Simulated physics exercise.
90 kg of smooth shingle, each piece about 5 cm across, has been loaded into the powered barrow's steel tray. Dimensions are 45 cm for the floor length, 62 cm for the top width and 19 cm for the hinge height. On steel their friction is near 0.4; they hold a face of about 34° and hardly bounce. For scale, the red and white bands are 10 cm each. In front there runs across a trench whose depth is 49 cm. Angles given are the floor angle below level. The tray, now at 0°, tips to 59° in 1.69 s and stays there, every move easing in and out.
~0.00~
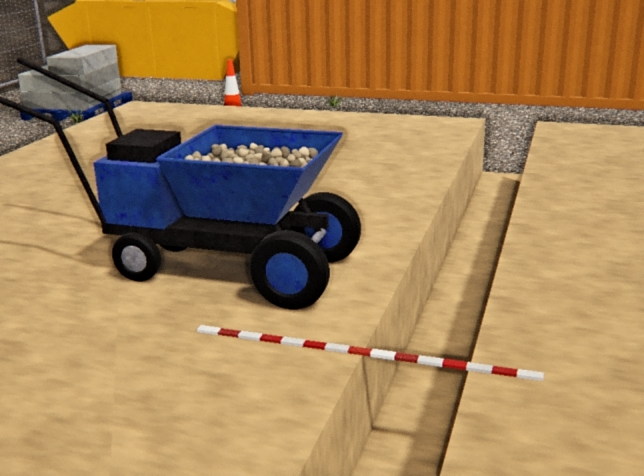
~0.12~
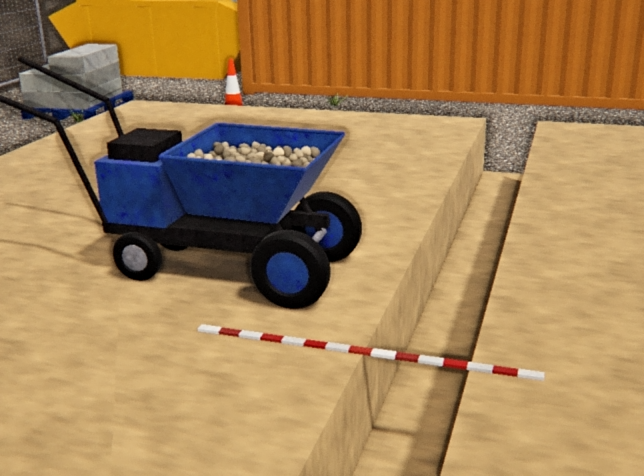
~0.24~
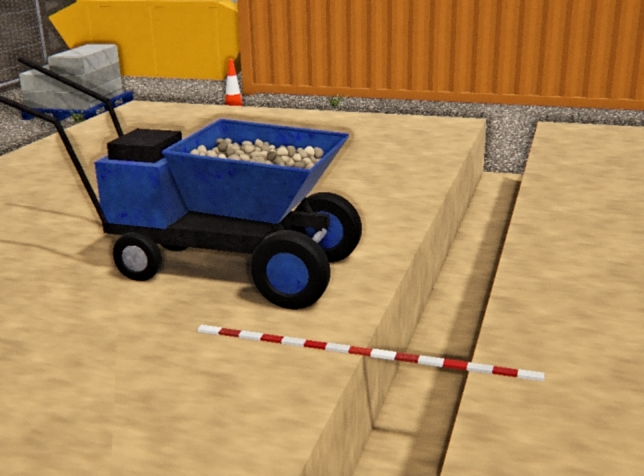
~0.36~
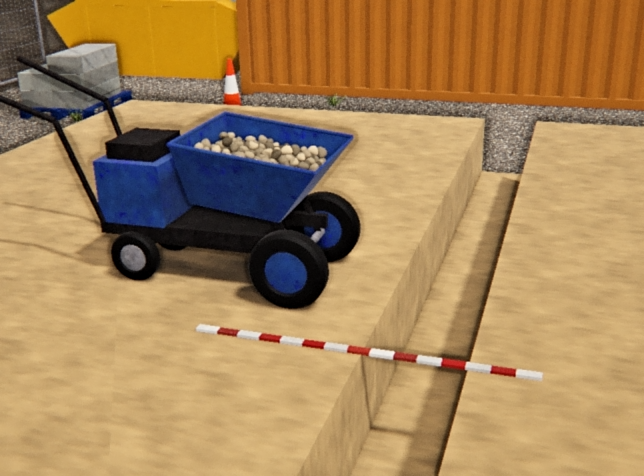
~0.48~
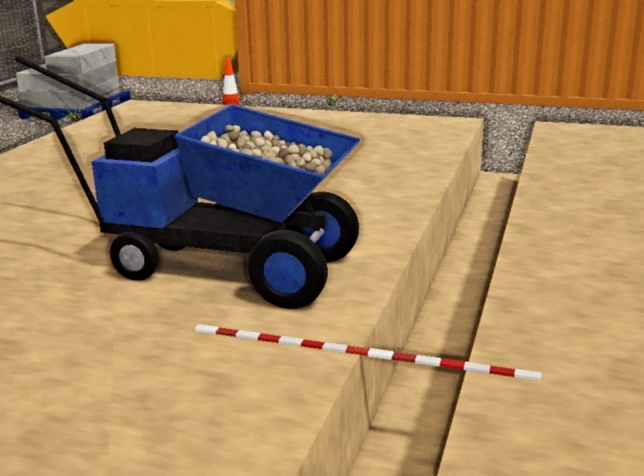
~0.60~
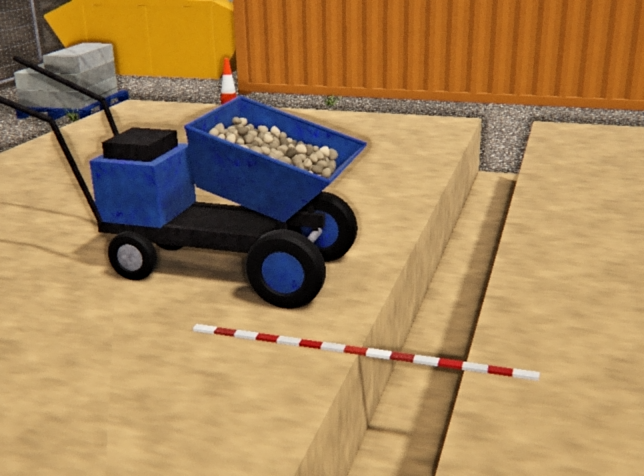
A blue powered barrow stands still while its tray of pale stones tilts forward to the right.
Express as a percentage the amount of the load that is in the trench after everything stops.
The amount is close to 55 per cent of the load.
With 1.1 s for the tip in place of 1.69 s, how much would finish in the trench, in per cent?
Roughly 50% would finish there.
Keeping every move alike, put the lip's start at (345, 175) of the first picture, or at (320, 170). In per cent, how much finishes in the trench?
Roughly 45 in a hundred, then 50 in a hundred.
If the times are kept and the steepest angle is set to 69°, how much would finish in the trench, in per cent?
Roughly 100 percent.
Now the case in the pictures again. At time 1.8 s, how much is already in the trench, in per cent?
Some 15 per cent.
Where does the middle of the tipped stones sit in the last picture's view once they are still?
In the last view, about (437, 382).
After 1.3 s the floor is at 50°; 100 % in the tray; the foremost stones are at (380, 208).
After 1.8 s the floor is at 59°; 84 % in the tray, 16 % in the trench; the foremost stones are at (464, 364).
After 2.1 s the floor is at 59°; 67 % in the tray, 33 % in the trench; the foremost stones are at (477, 378).
After 4.1 s the floor is at 59°; 45 % in the tray, 55 % in the trench; the foremost stones are at (484, 362).
